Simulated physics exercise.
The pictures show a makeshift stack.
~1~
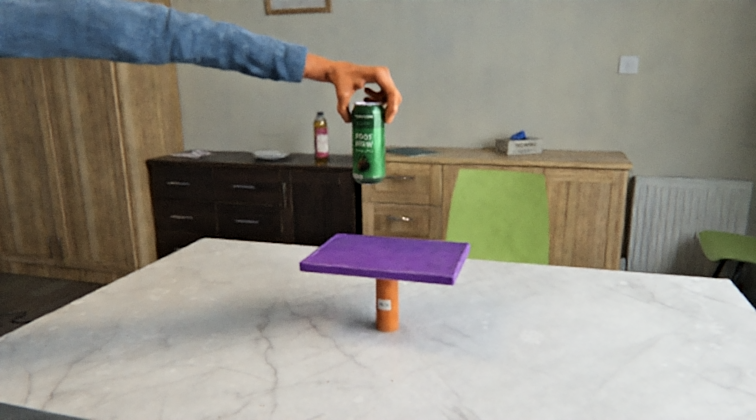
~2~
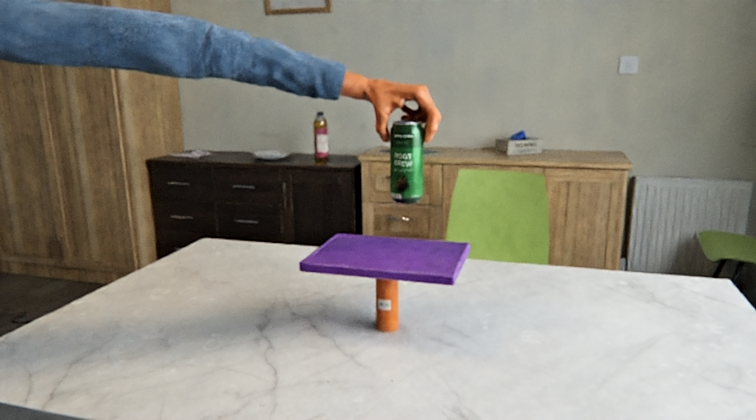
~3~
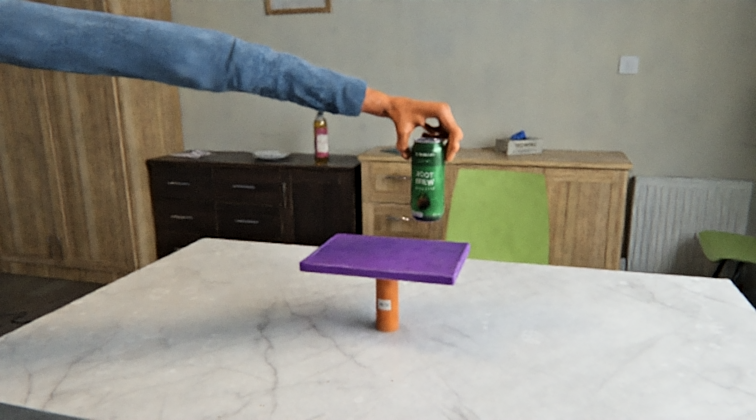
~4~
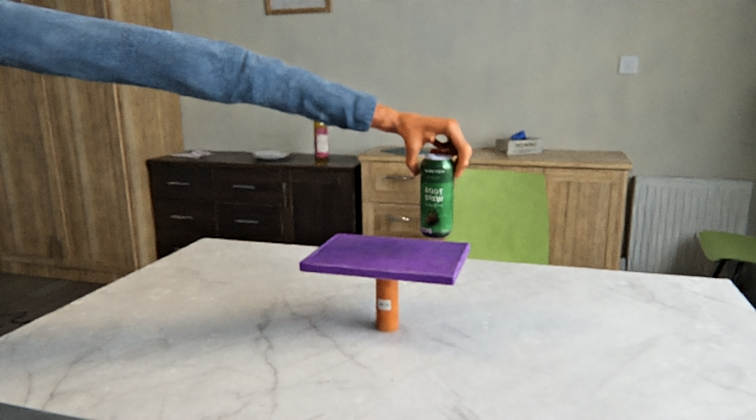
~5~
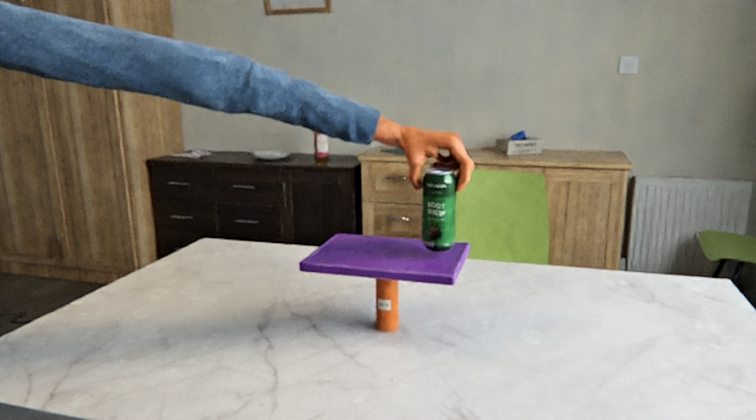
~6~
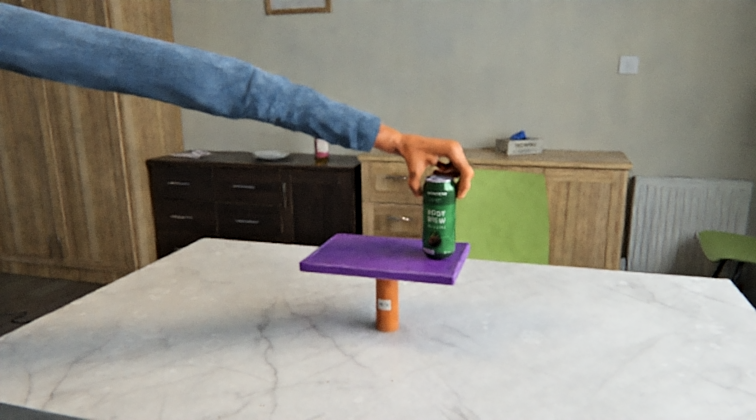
A purple lid lies flat on an upright orange cylinder on a pale marbled table, viewed from the front by a still camera in a room with wooden cabinets. Behind it are a bottle, a green chair and a white radiator. A blue-sleeved arm from the left carries a green can rightward and down, then sets it near the lid's right end, fingers still gripping it.
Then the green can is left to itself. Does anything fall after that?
The stack loses its balance.
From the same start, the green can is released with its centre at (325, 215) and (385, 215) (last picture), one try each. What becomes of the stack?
In the first case it gives way; in the second case it keeps its balance.
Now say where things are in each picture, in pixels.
The first picture shows still above its spot; green can (369, 143); purple lid (388, 257).
The second picture shows still above its spot; green can (407, 162); purple lid (388, 257).
The third picture shows still above its spot; green can (428, 180); purple lid (388, 257).
The fourth picture shows still above its spot; green can (437, 196); purple lid (388, 257).
The fifth picture shows still above its spot; green can (439, 210); purple lid (388, 257).
The sixth picture shows set down, still held; green can (439, 218); purple lid (388, 257).
Then, 0.30 s later than the last frame, green can now fallen; purple lid tilted by 51°.
Then, 0.40 s later than the last frame, purple lid on its side.
Then, 0.60 s later than the last frame, green can resting near (494, 324).
Then, 0.80 s later than the last frame, purple lid now fallen.
When it is over, fallen, purple lid and green can; orange shaker as before. The stack comes apart.
